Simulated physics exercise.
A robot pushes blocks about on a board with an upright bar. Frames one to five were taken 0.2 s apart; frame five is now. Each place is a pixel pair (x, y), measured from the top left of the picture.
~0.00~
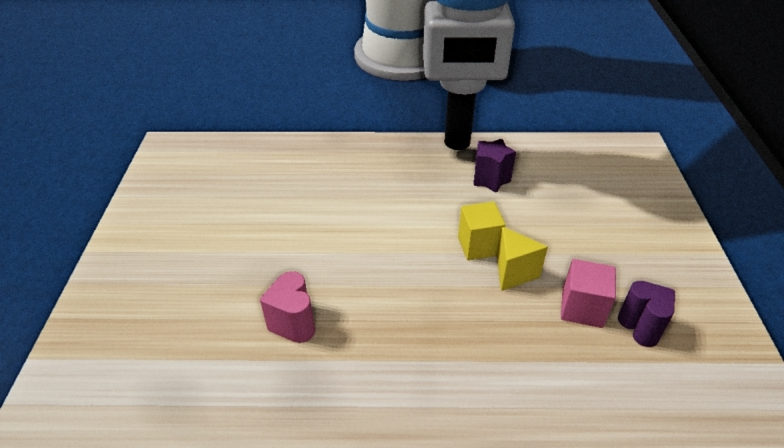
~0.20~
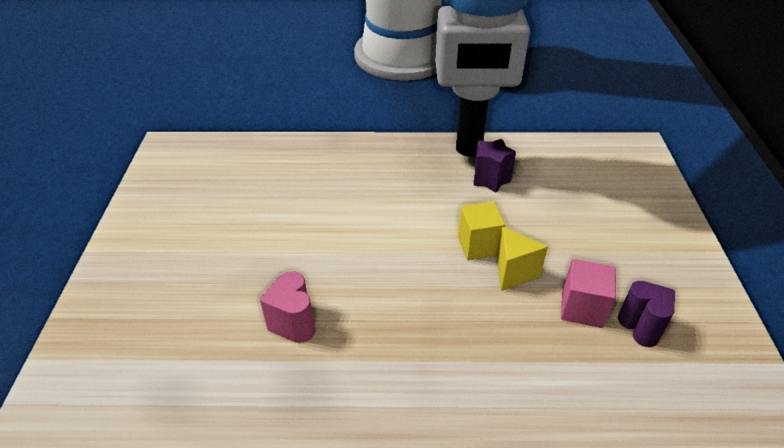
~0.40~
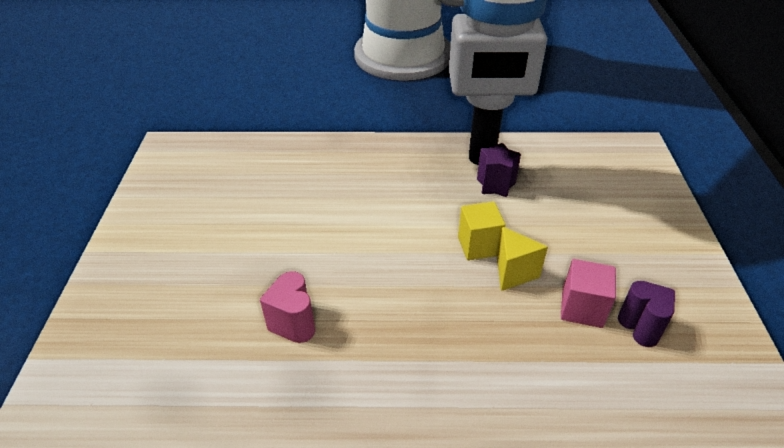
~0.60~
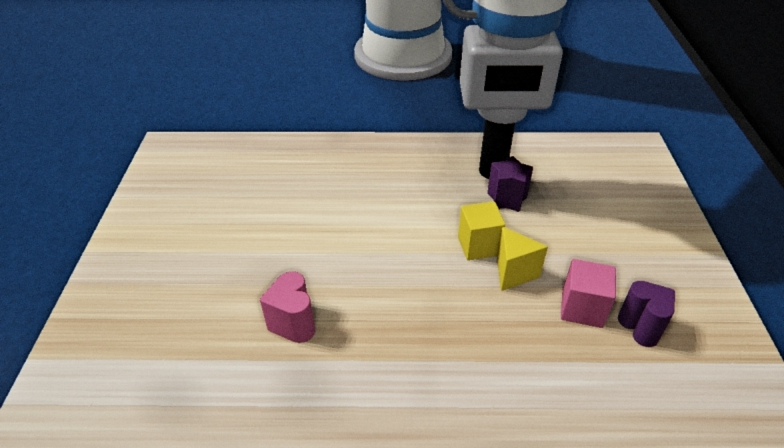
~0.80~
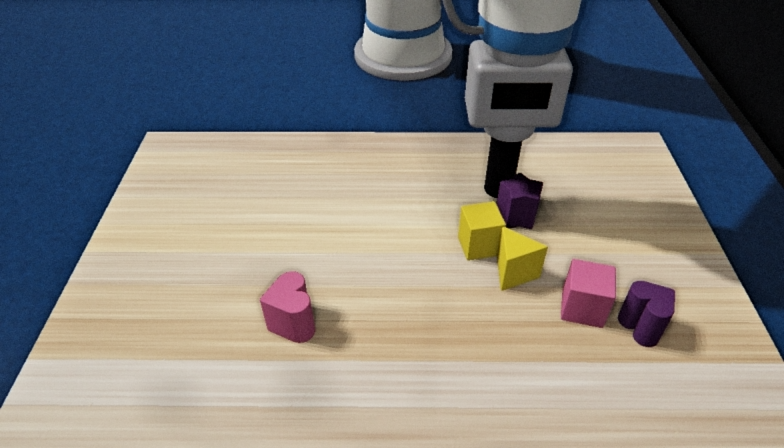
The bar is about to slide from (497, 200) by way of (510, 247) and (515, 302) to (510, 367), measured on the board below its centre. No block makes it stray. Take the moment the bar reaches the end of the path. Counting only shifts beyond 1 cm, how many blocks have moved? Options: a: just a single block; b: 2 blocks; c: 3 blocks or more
Letter b.
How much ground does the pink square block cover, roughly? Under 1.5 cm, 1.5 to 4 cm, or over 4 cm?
The block shifts less than 1.5 cm.
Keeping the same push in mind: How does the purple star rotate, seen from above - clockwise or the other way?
From above, it turns counterclockwise.
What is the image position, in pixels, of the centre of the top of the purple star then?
Its top face will be centred at roughly (550, 216).
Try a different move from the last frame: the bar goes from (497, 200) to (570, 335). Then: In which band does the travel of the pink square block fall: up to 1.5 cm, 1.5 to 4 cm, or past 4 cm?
From 1.5 to 4 cm.
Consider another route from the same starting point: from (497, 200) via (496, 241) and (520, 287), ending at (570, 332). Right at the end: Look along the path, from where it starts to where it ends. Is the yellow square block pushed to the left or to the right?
Taking start-to-end as forward, the block's sideways shift goes to the right.
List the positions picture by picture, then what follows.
In the first frame, lower end of the bar (457, 143), tops of blocks, yellow square block (483, 215), yellow three-sided block (520, 244), purple star (495, 149), pink square block (594, 277).
In the second frame, bar (469, 149), blocks as before.
In the third frame, bar (482, 158), purple star (501, 154).
In the fourth frame, bar (493, 172), purple star (513, 168).
In the fifth frame, bar (498, 190), yellow square block (483, 215), yellow three-sided block (520, 244), purple star (523, 186), pink square block (594, 277).
What follows on the original path. One third of the way, bar (512, 238); purple star (549, 215), turned 60° anticlockwise.
Two thirds of the way, bar (517, 292); yellow square block (480, 216); yellow three-sided block (524, 297), turned 30° anticlockwise; purple star (550, 216), turned 70° anticlockwise.
At the end, bar (512, 357); yellow square block (480, 216); yellow three-sided block (522, 369), turned 40° anticlockwise; purple star (550, 216), turned 70° anticlockwise; pink square block not moved.
